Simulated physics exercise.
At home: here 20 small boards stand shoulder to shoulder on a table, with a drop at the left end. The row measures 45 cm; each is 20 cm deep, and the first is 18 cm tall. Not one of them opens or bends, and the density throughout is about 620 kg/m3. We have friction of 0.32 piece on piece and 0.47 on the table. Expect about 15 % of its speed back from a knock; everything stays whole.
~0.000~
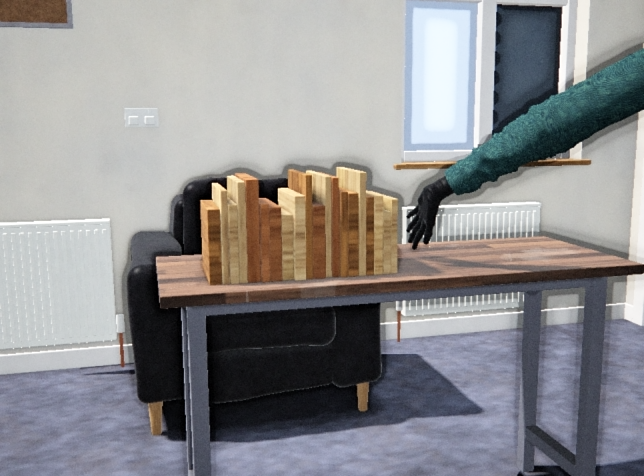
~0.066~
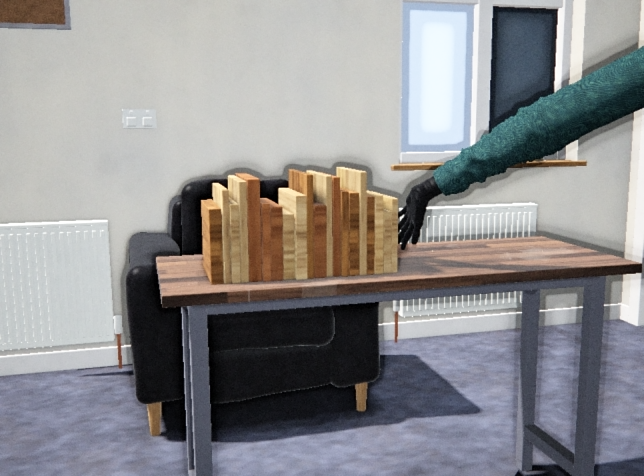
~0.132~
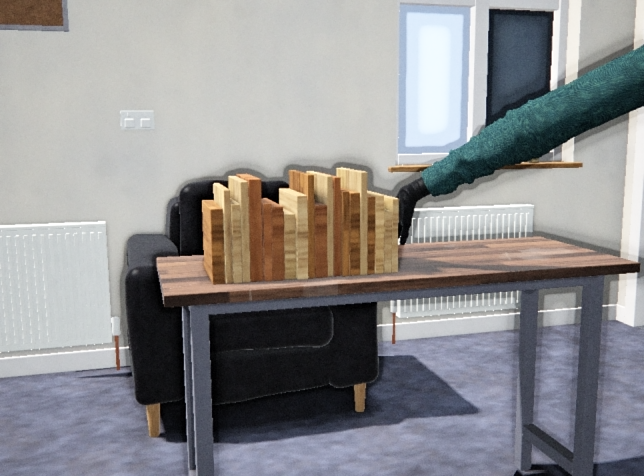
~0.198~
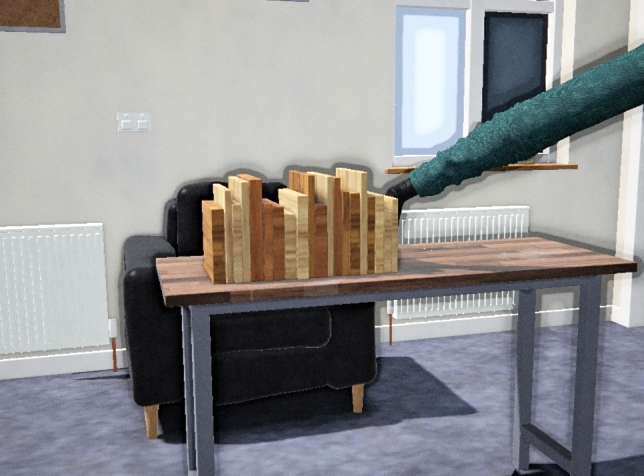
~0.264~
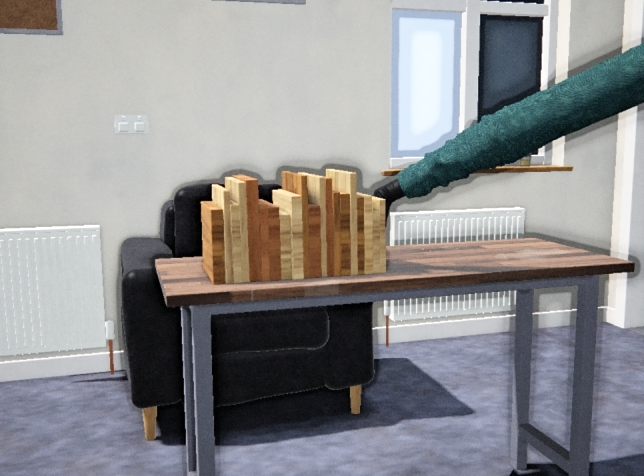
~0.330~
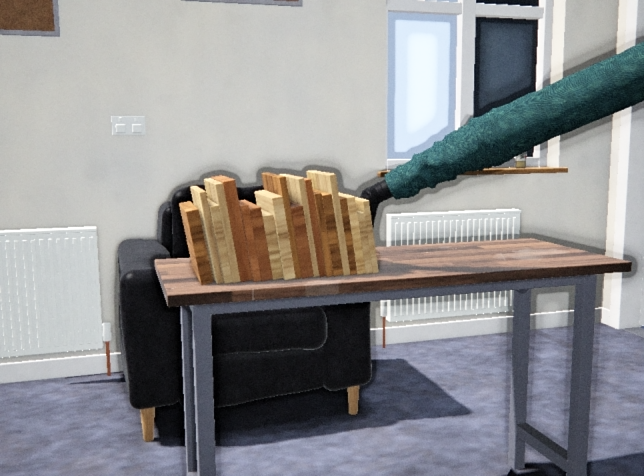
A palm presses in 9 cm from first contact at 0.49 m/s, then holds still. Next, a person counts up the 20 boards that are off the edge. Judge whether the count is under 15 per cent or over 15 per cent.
The count comes to upwards of 15 per cent of the row.
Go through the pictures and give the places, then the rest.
In the first frame (pixels give the middle of a visible side; the camera moves round a little), hand (431, 207) 10 cm from the first; none has stirred.
The second frame shows hand (420, 207) 7 cm from the first.
The third frame shows hand (408, 208) 33 mm from the first.
The fourth frame shows hand 1 mm in.
The fifth frame shows hand 31 mm in; movement in 13 of them.
The sixth frame shows hand (370, 210) 6 cm in; steepest lean 10°, the board at (200, 248); movement in 20 of them.
After 0.48 s, none of the 20 boards off the edge, 20 disturbed.
After 0.98 s, 5 of the 20 boards off the edge.
In the end (1.3 s), 5 of the 20 boards off the edge. That is 25 per cent.
